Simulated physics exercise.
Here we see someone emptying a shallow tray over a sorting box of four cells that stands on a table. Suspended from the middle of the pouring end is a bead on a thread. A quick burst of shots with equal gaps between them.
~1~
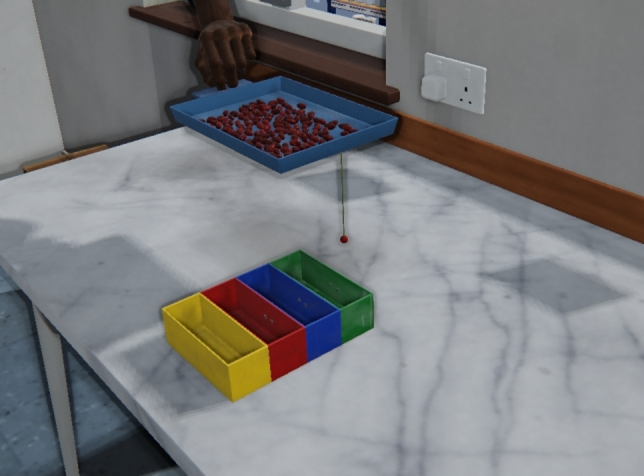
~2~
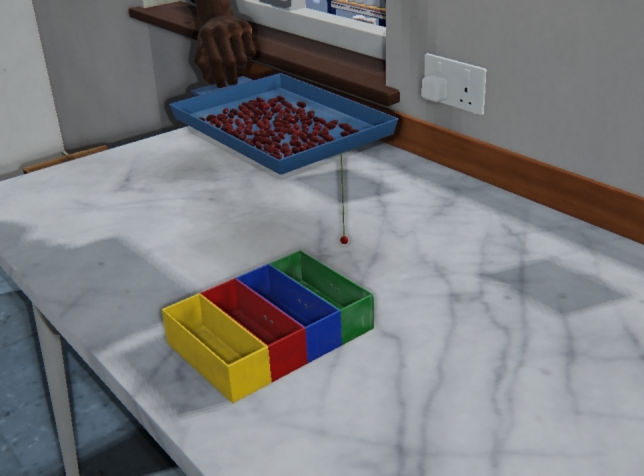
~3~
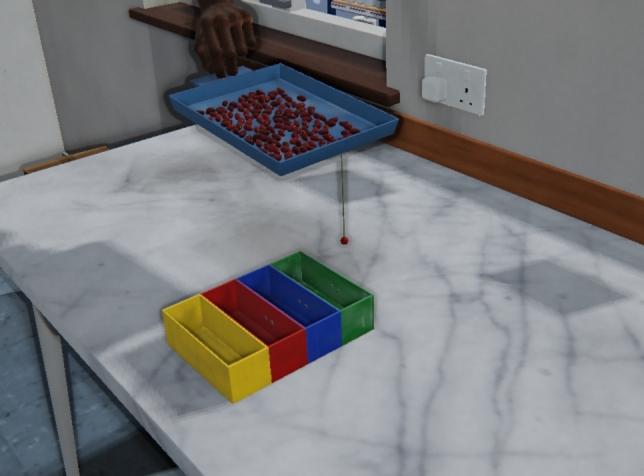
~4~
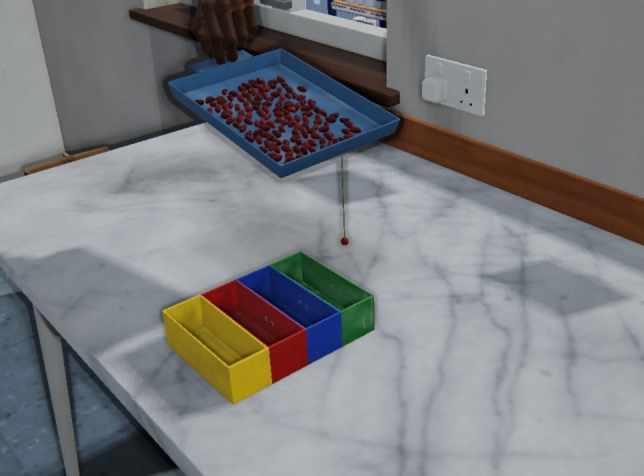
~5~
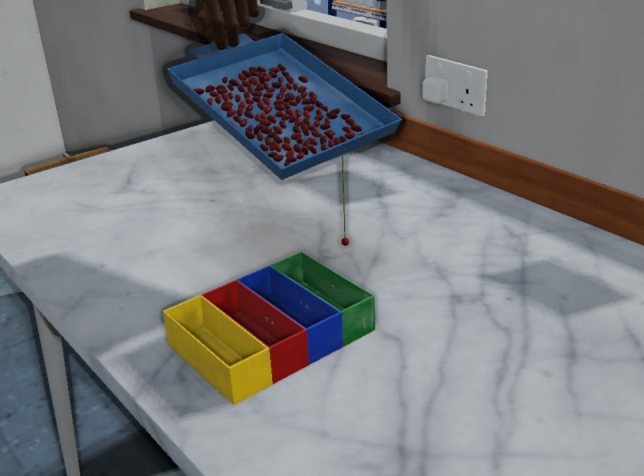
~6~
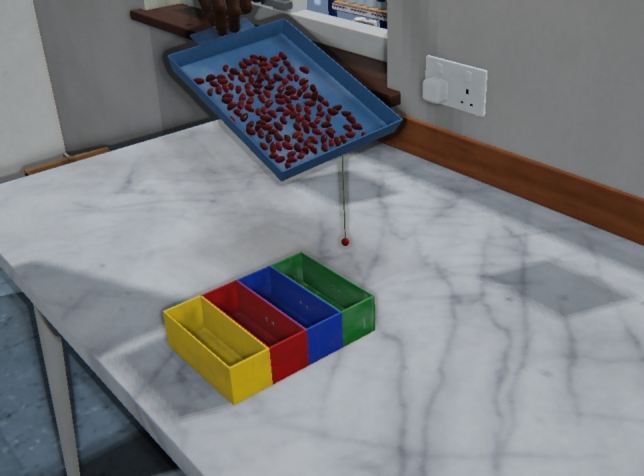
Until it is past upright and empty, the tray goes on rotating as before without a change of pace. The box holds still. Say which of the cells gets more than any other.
That would be the green cell.
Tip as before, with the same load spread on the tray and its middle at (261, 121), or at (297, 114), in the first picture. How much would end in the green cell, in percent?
About 40 % and 40 %.
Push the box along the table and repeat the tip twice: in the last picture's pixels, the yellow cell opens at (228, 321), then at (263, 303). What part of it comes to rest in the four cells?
In turn 60 and 90 in a hundred.
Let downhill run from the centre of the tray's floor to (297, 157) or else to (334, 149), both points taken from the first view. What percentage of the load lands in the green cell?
First case: 50 %; second case: 30 %.
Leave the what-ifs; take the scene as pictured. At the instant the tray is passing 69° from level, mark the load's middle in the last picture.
In the last view the centre sits at roughly (312, 123).
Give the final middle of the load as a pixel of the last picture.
Around (345, 312).
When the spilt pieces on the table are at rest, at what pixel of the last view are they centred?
Centre: Close to (390, 309).
Soon after the last picture, tray tipped steeply; nearly all on the tray; a stray few falling or outside the box.
A little later, tray tipped past a quarter turn; most on the tray; a stray few in the green cell; a stray few in the blue cell; a small part falling or outside the box.
Later still, tray tipped past a quarter turn; about half in the green cell; a small part in the blue cell; about half falling or outside the box.
At rest, tray tipped past a quarter turn; about half in the green cell; a small part in the blue cell; none in the yellow cell; none in the red cell; about half outside the box.
